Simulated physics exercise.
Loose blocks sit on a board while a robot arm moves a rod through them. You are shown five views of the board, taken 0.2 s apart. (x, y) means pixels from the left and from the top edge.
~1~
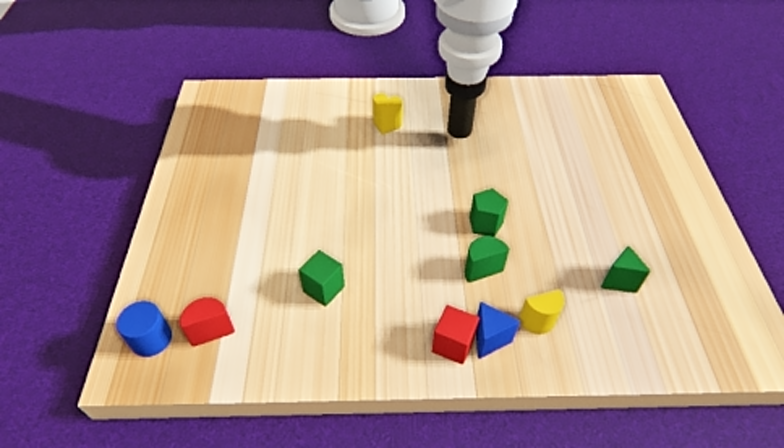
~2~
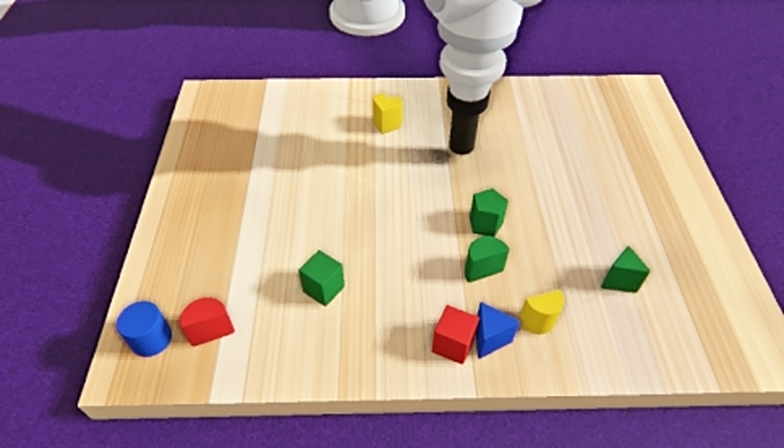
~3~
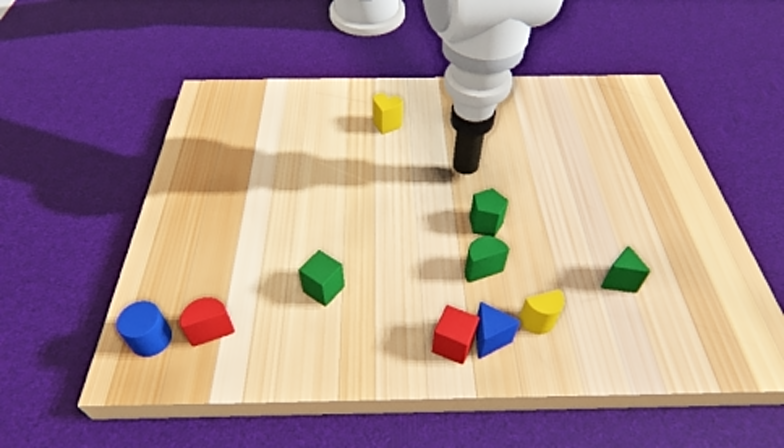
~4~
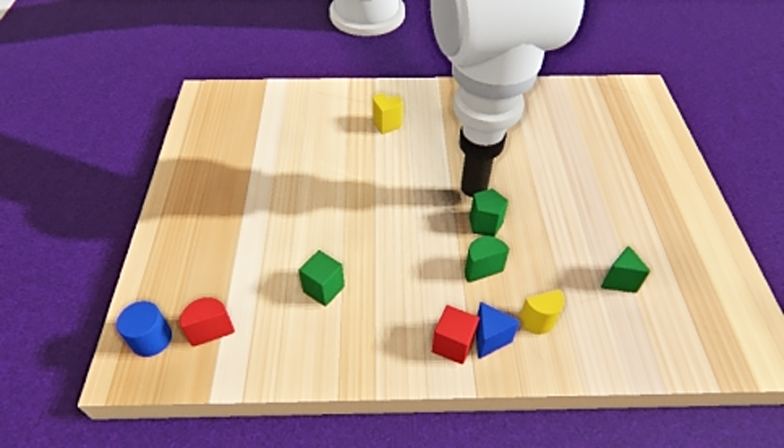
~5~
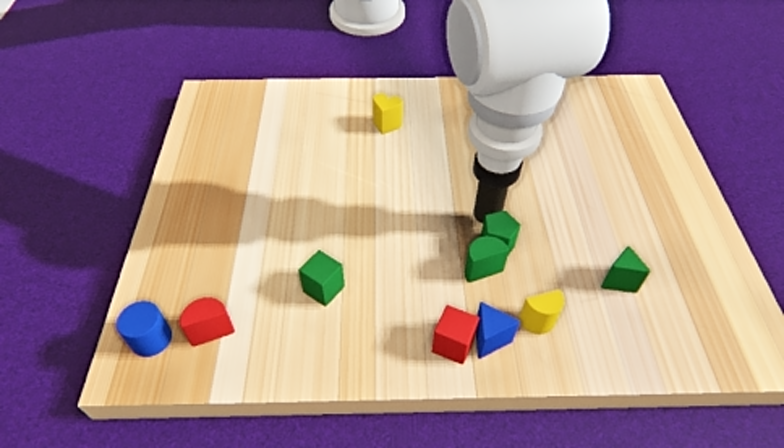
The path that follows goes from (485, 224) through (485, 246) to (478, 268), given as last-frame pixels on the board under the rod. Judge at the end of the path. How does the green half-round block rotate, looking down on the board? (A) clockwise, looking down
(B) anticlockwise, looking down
Answer: A.
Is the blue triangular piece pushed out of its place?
Answer: No.
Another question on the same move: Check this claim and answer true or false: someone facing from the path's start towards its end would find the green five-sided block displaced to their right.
That is false.
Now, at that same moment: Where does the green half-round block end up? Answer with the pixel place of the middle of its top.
At (487, 271).
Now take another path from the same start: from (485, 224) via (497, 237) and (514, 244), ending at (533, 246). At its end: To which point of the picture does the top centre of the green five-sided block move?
Located at (520, 247).
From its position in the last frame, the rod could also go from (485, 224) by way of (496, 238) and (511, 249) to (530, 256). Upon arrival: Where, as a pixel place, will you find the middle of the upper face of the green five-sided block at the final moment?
By then it is at (522, 255).
On the path given first. Halfway along, rod (487, 237); green half-round block (487, 263), turned 45° clockwise; green five-sided block (511, 245), turned 20° anticlockwise.
At the end, rod (480, 259); green half-round block (487, 271), turned 35° clockwise; blue triangular piece still; green five-sided block (516, 253), turned 45° anticlockwise.
